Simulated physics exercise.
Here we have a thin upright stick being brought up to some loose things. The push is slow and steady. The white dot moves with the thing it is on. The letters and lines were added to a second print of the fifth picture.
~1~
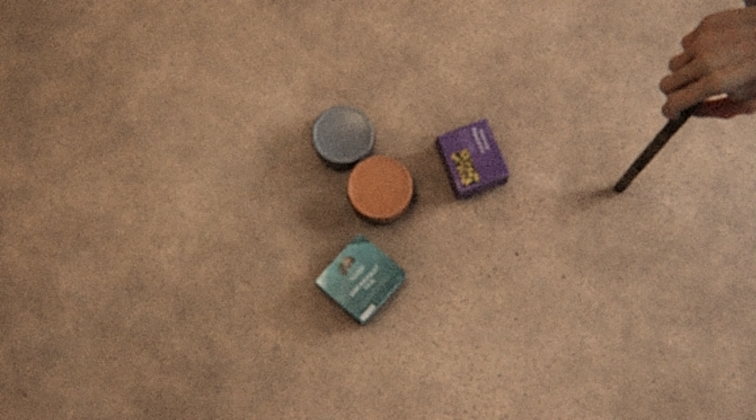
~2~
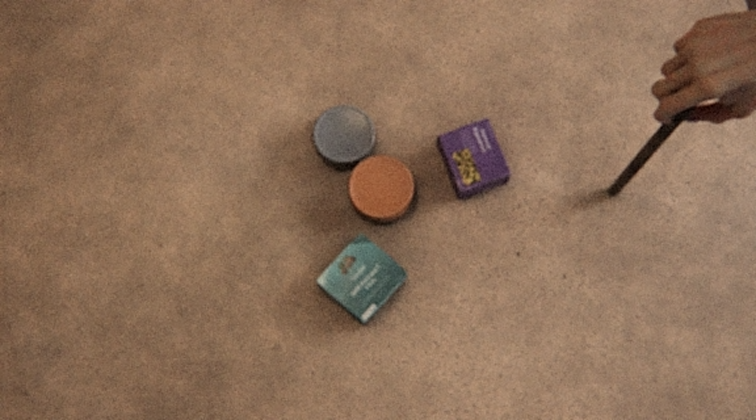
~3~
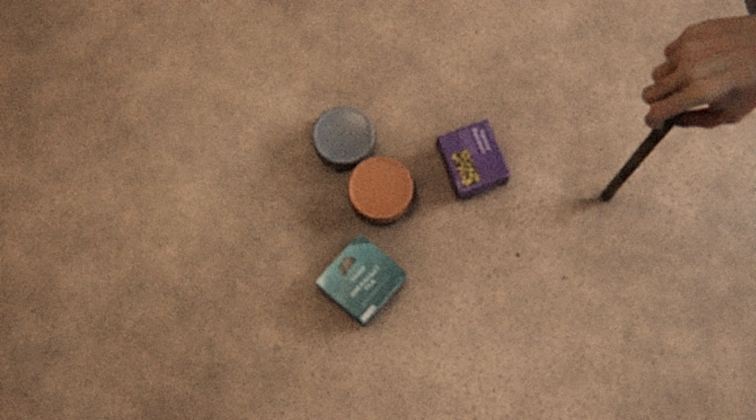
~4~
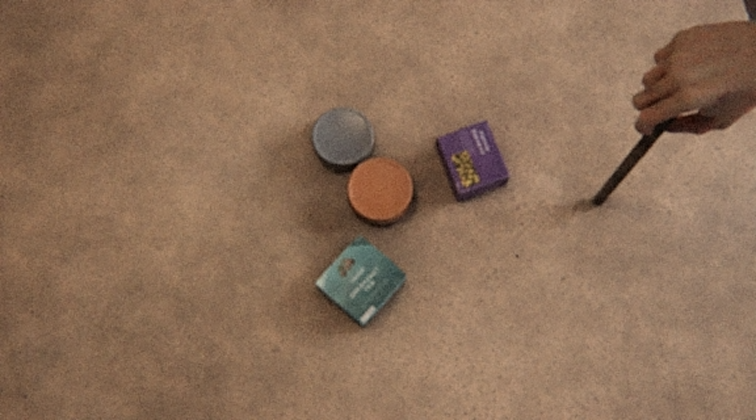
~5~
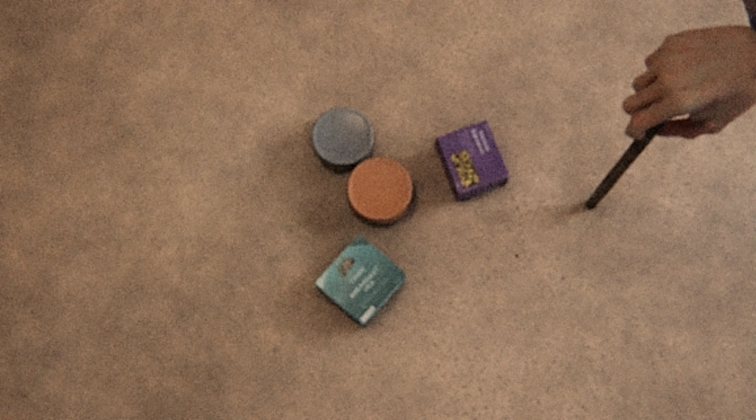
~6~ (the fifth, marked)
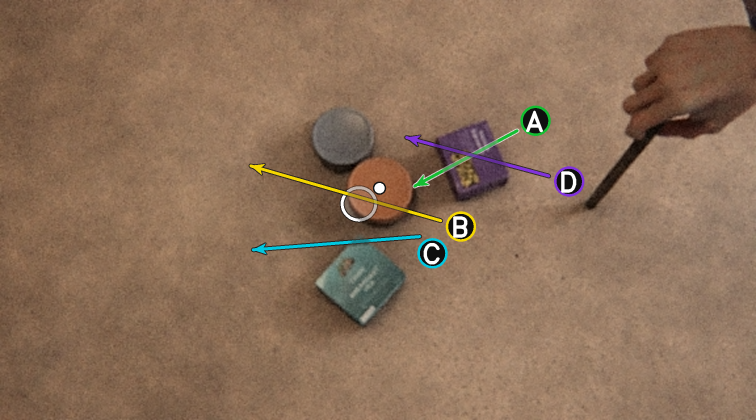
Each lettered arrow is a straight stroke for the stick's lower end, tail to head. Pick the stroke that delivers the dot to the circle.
Take D.
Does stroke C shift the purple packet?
No.
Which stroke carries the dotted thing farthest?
That is B.
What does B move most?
The orange tub.
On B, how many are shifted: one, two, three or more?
It moves two.
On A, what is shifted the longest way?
The purple packet.
On the marked copy, A from (517, 131) to (415, 186); B from (441, 221) to (251, 166); C from (420, 237) to (253, 250); D from (549, 176) to (407, 138); the ring at (359, 204); the white dot at (380, 188).
With D. Early on, foot of the stick (497, 163); orange tub (380, 193); purple packet (465, 161).
Further on, foot of the stick (445, 148); orange tub (372, 197); purple packet (423, 165).
At the end, foot of the stick (407, 138); orange tub (359, 209); purple packet (404, 167); the dot on the orange tub is in the ring.
As for the rest, A leaves the dotted thing at (328, 215); B leaves the dotted thing at (245, 127); C leaves the dotted thing at (380, 193).
